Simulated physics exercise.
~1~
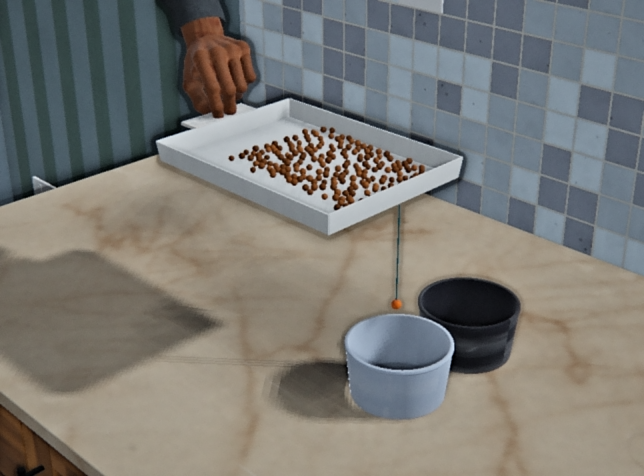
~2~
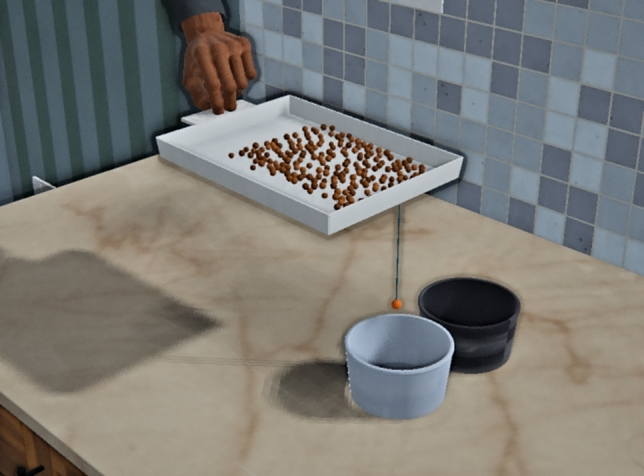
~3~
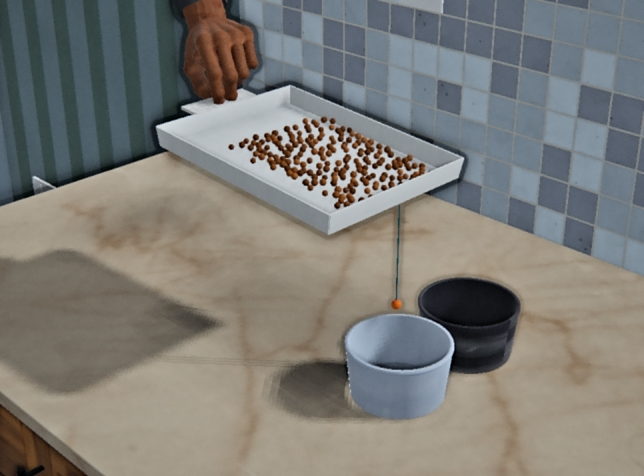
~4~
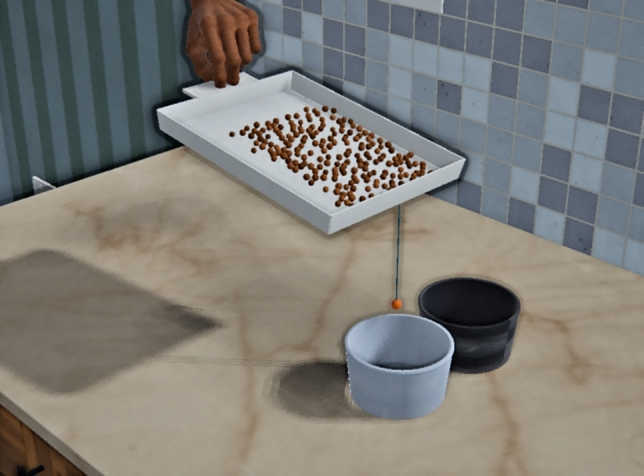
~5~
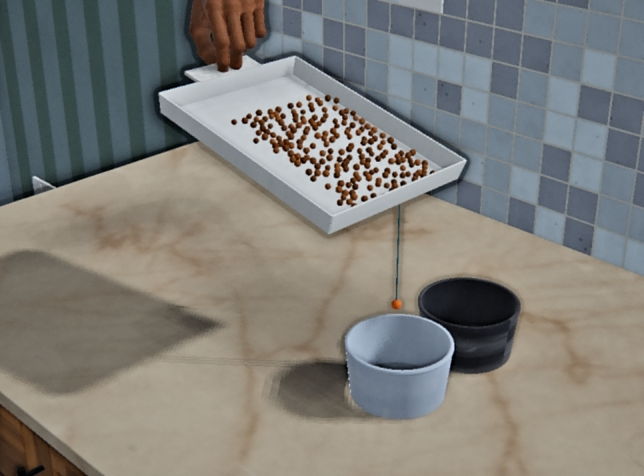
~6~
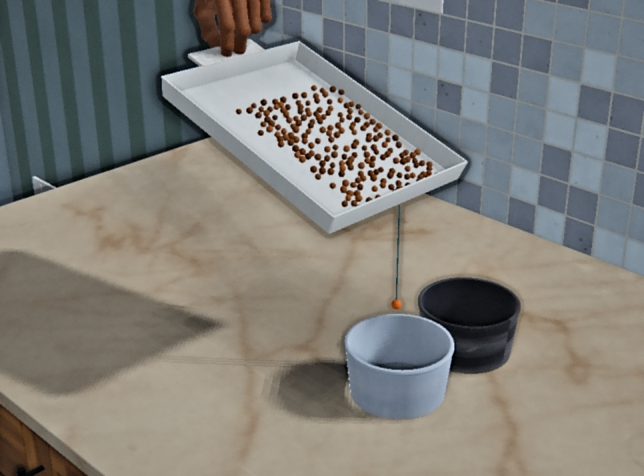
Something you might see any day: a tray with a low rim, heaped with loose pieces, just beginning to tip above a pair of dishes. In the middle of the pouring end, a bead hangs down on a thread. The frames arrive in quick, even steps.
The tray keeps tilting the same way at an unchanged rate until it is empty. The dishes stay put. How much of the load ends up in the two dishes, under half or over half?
Pretty clear the dishes gather most of what falls.
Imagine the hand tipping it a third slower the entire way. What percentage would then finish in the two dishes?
Near 80 in a hundred.
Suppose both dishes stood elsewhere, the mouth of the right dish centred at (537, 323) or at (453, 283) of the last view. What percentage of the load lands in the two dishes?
30 and 10 %.
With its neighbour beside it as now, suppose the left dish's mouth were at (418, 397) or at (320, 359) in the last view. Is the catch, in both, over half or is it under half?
For the two places in order: A minority share, a minority share.
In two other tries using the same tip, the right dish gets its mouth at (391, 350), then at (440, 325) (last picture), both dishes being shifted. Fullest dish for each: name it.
First place: The rightmost one; second place: The rightmost one.
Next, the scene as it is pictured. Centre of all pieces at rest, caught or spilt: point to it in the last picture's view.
(454, 363).
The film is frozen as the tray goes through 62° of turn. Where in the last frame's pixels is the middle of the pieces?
(407, 180).
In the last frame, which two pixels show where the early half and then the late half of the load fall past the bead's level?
Near (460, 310) to start, and near (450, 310) afterwards.
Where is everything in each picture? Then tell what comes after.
In the first picture, corners of the pouring end at (329, 213) and (459, 157), level; middle of the load at (338, 169), cereal balls; left dish at (439, 383); right dish at (507, 339); bead on its thread at (396, 304).
In the second picture, corners of the pouring end at (329, 213) and (459, 157), level; middle of the load at (338, 167).
In the third picture, corners of the pouring end at (330, 213) and (460, 158), tipped barely, level across its low end; middle of the load at (338, 163).
In the fourth picture, corners of the pouring end at (331, 213) and (461, 159), tipped a little, level across its low end; middle of the load at (339, 157).
In the fifth picture, corners of the pouring end at (333, 214) and (462, 160), tipped a little, level across its low end; middle of the load at (342, 152).
In the sixth picture, corners of the pouring end at (334, 214) and (464, 161), tipped clearly, level across its low end; middle of the load at (347, 149), most on the move; left dish at (439, 383); right dish at (507, 339).
Soon, tray tipped steeply; nearly all on the tray; a stray few in the air.
A while on, tray tipped past a quarter turn; most on the tray; a stray few in the left dish; a stray few in the right dish; a stray few outside both; a small part in the air.
Towards the end, tray tipped past a quarter turn; about a third in the left dish; about half in the right dish; about a quarter outside both.
Finally, tray tipped past a quarter turn; about a third in the left dish; about half in the right dish; about a quarter outside both.
